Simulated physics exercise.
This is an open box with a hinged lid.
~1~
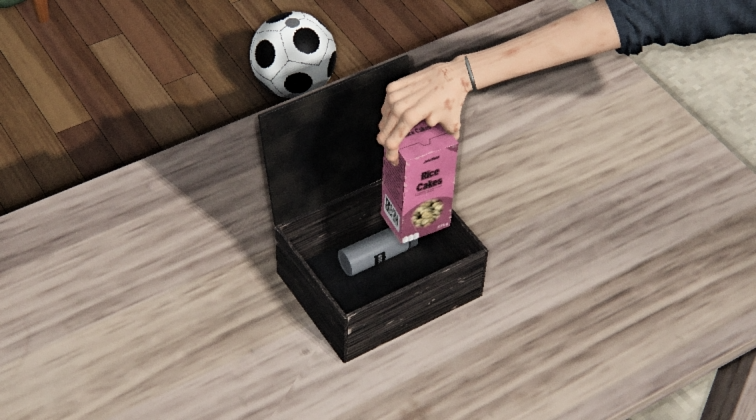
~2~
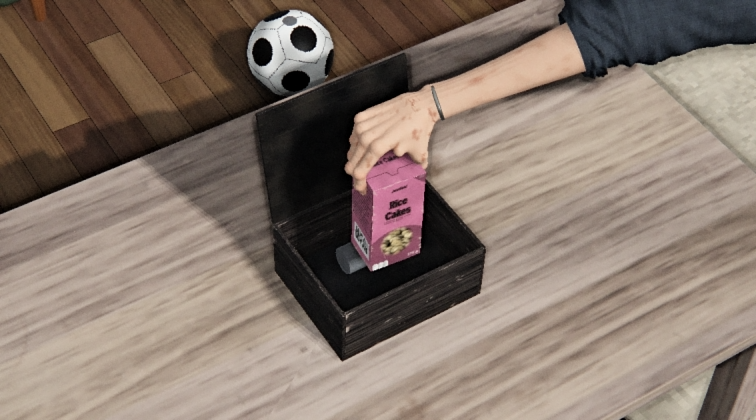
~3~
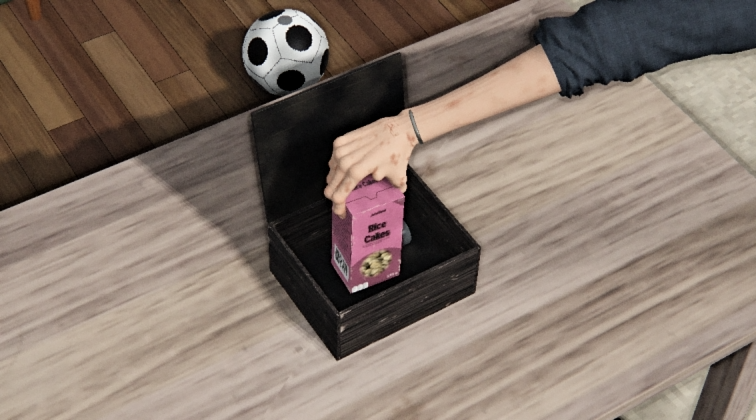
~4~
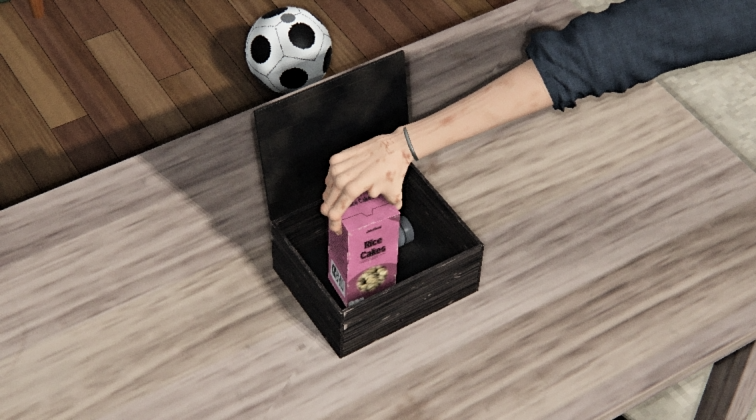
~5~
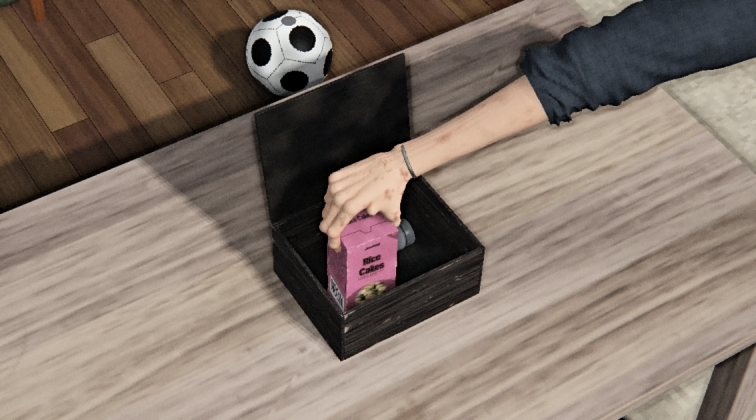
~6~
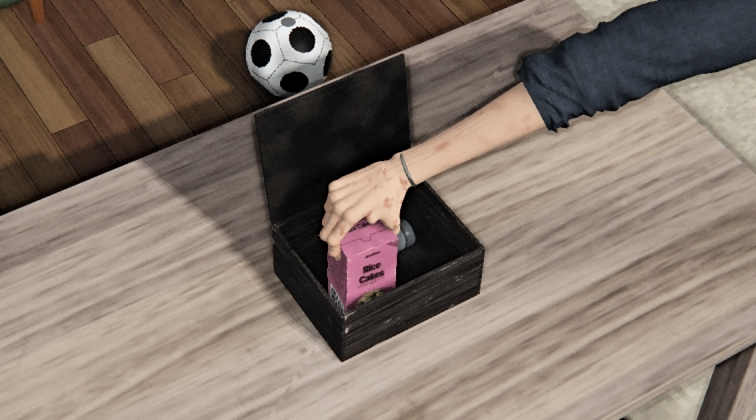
A pink carton of rice cakes, gripped from above by a hand, moves down and to the left into an open dark box on a wooden table, passing in front of a grey cylinder lying inside. The hand lowers it further until the front wall hides its lower part.
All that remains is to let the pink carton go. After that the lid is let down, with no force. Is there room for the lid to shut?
In the end the lid is held up.
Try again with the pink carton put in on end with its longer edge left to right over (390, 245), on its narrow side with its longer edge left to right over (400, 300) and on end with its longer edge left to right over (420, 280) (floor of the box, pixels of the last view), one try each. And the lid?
First try: It will not close; second try: It closes; third try: It will not close.
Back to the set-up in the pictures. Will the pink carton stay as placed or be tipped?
The pink carton stays as placed.
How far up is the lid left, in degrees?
About 35°.
Then, 1.30 s on from there, lid 81° above the rim.
Then, 1.60 s on from there, lid 57° above the rim.
In the end, lid 37° above the rim; both unmoved. At the end, from the last picture's camera, pink carton near (362, 271).
